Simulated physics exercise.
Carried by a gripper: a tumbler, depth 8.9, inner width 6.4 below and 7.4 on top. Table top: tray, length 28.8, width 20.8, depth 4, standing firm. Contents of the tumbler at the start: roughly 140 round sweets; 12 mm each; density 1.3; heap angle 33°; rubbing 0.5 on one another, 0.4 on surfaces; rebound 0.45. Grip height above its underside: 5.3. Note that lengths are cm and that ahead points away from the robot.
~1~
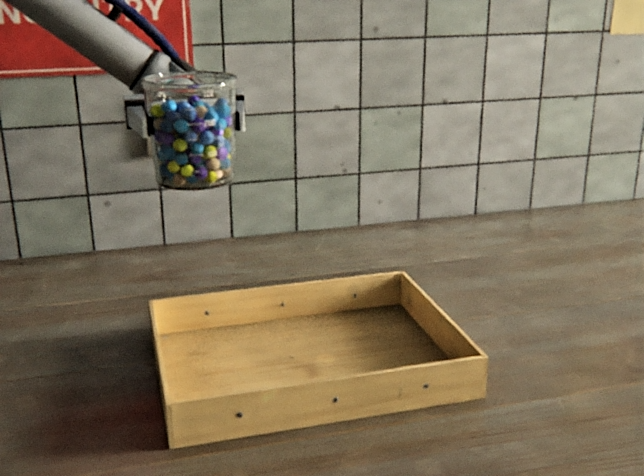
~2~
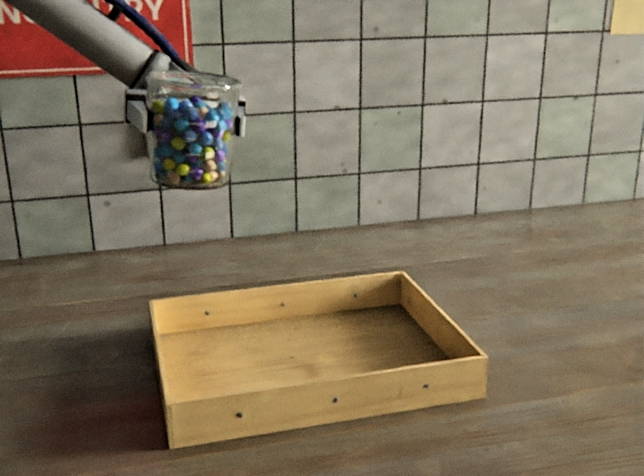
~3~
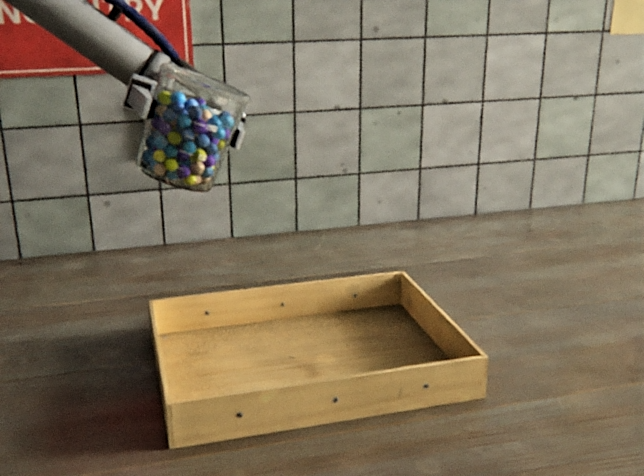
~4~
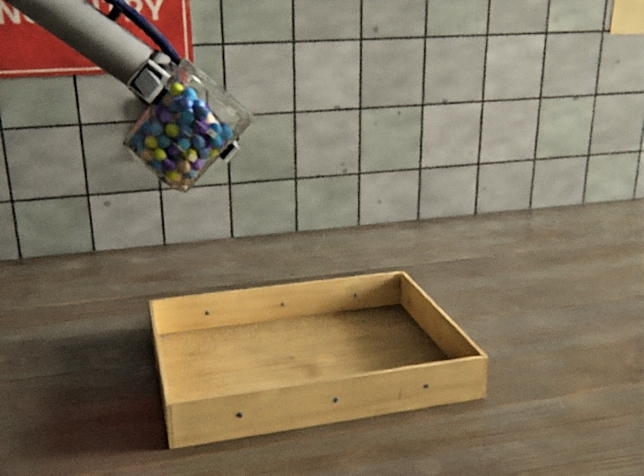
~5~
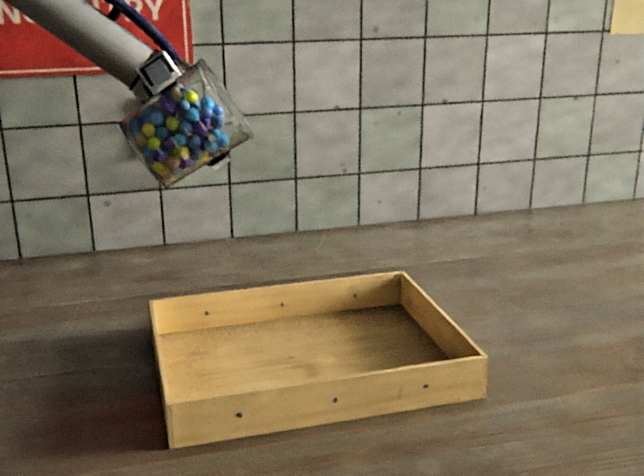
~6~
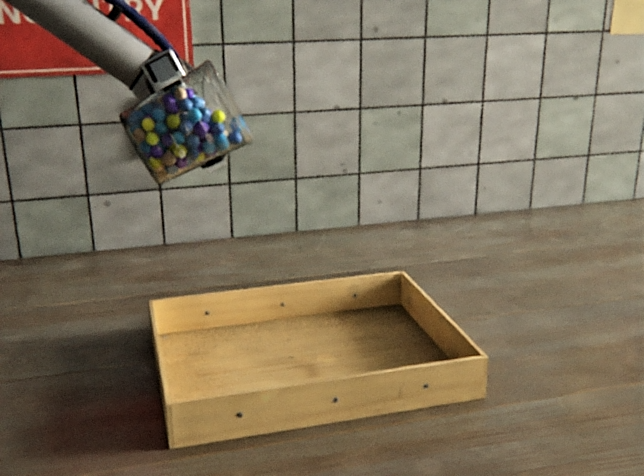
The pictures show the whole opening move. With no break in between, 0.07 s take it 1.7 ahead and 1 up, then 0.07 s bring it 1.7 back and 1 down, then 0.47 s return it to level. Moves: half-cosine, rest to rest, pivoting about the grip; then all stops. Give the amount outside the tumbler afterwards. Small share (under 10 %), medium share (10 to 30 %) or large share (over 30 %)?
A medium share.
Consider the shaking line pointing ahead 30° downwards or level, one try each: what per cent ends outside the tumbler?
Result: Approx. 5 % and 15 %, one try each.
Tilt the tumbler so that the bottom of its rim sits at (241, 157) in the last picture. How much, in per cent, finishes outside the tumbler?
I'd say close to 55 per cent.
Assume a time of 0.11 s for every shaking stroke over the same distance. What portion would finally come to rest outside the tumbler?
About 5 per cent, then.
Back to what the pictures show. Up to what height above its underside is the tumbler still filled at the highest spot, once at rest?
Height at rest: About 7.5 centimetres.
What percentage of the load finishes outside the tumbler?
Roughly 25 %.
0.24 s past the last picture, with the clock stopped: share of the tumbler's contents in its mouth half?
I'd guess about 50 percent of it.
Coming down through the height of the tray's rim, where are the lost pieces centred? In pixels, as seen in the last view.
Around (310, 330).
Then, 0.24 s later, tilted 57° forward, highest piece 27 above the table; 118 in the tumbler, 23 in flight or on a rim.
Then, 0.49 s later, tilted 10° forward, highest piece 29 above the table; 109 in the tumbler, 29 in the tray, 3 in flight or on a rim.
Then, 0.81 s later, level, highest piece 28 above the table; 109 in the tumbler, 32 in the tray.
Then, 1.86 s later, level, highest piece 28 above the table; 109 in the tumbler, 32 in the tray.
At rest, 109 in the tumbler, 32 in the tray. That is 23 % outside the tumbler.
